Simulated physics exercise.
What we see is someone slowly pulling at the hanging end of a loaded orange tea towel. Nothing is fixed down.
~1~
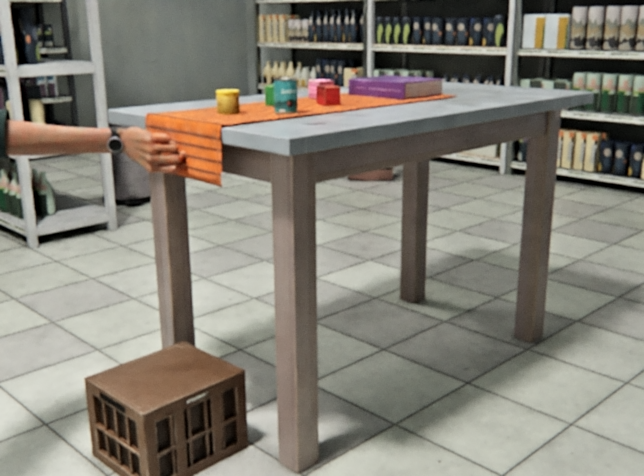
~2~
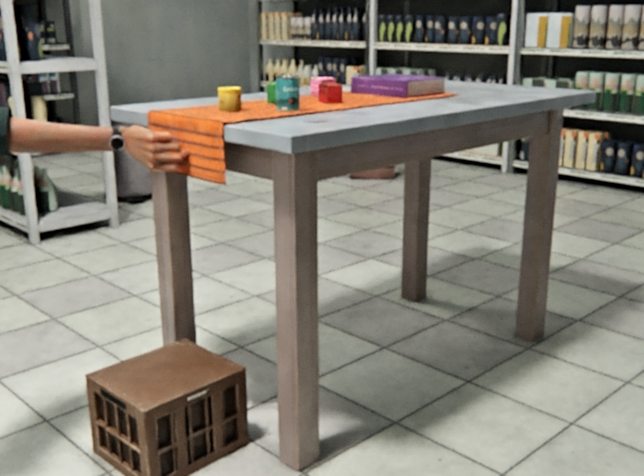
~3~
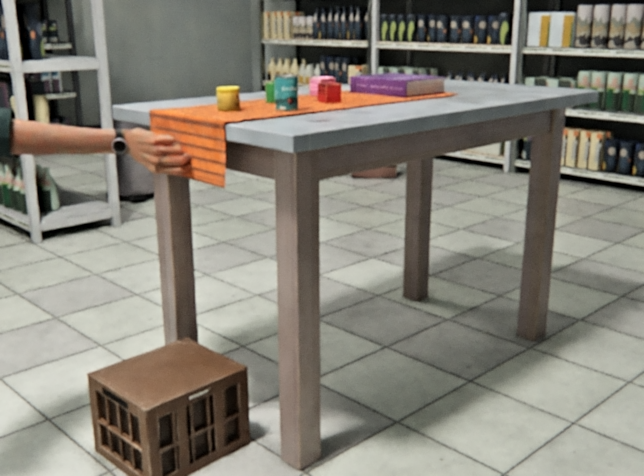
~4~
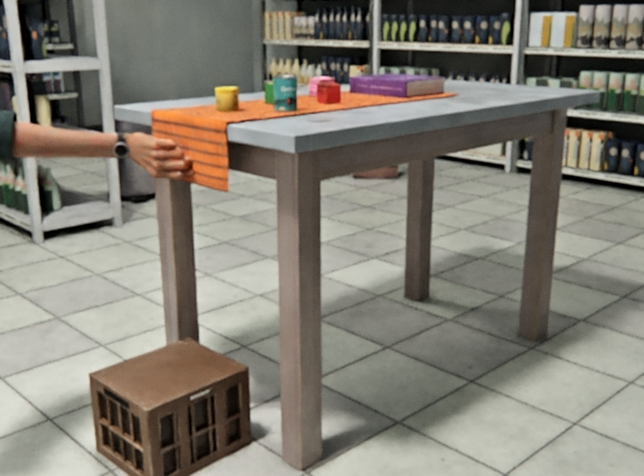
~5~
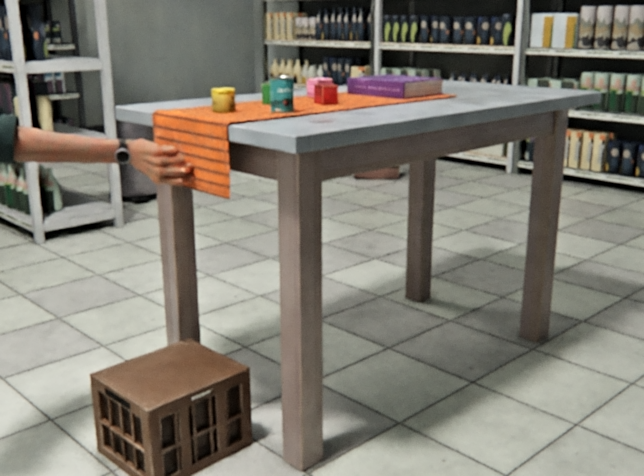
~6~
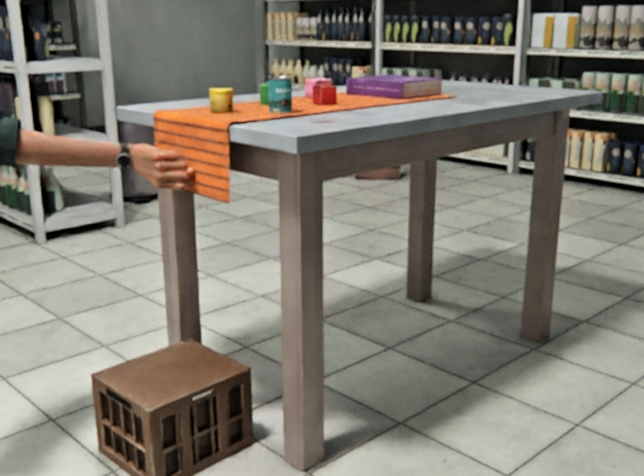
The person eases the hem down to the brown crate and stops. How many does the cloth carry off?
The count of fallen things is four.
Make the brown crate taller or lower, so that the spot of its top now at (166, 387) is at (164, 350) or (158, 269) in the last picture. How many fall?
The count: 3 and 1.
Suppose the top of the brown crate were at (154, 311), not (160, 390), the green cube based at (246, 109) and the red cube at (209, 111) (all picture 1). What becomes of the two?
The green cube tumbles off; the red cube tumbles off.
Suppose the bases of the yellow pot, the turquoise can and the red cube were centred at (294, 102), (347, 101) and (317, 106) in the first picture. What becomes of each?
The yellow pot is carried off; the turquoise can does not fall; the red cube falls.
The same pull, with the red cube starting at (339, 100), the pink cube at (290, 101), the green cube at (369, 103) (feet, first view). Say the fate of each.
The red cube holds on, the pink cube comes down, the green cube remains up.
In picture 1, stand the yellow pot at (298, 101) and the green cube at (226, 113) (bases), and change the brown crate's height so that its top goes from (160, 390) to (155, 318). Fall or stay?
The yellow pot remains up; the green cube comes down.
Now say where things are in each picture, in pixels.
The first picture shows hem (223, 187); yellow pot (228, 90); turquoise can (285, 78); green cube (277, 85); red cube (328, 86); pink cube (321, 80); top of the crate (160, 390).
The second picture shows hem (226, 184); yellow pot (230, 88).
The third picture shows hem (225, 189); turquoise can (286, 75).
The fourth picture shows hem (228, 192); green cube (277, 83); top of the crate (164, 386).
The fifth picture shows hem (230, 199); red cube (326, 85).
The sixth picture shows hem (230, 203); yellow pot (221, 89); turquoise can (280, 77); green cube (272, 84); red cube (325, 85); pink cube (318, 79).
Early on, hem near (194, 283); yellow pot and turquoise can gone.
Midway, hem on the crate; yellow pot, turquoise can and green cube gone.
Finally, hem on the crate; yellow pot, turquoise can, green cube and red cube gone. It carries off four.
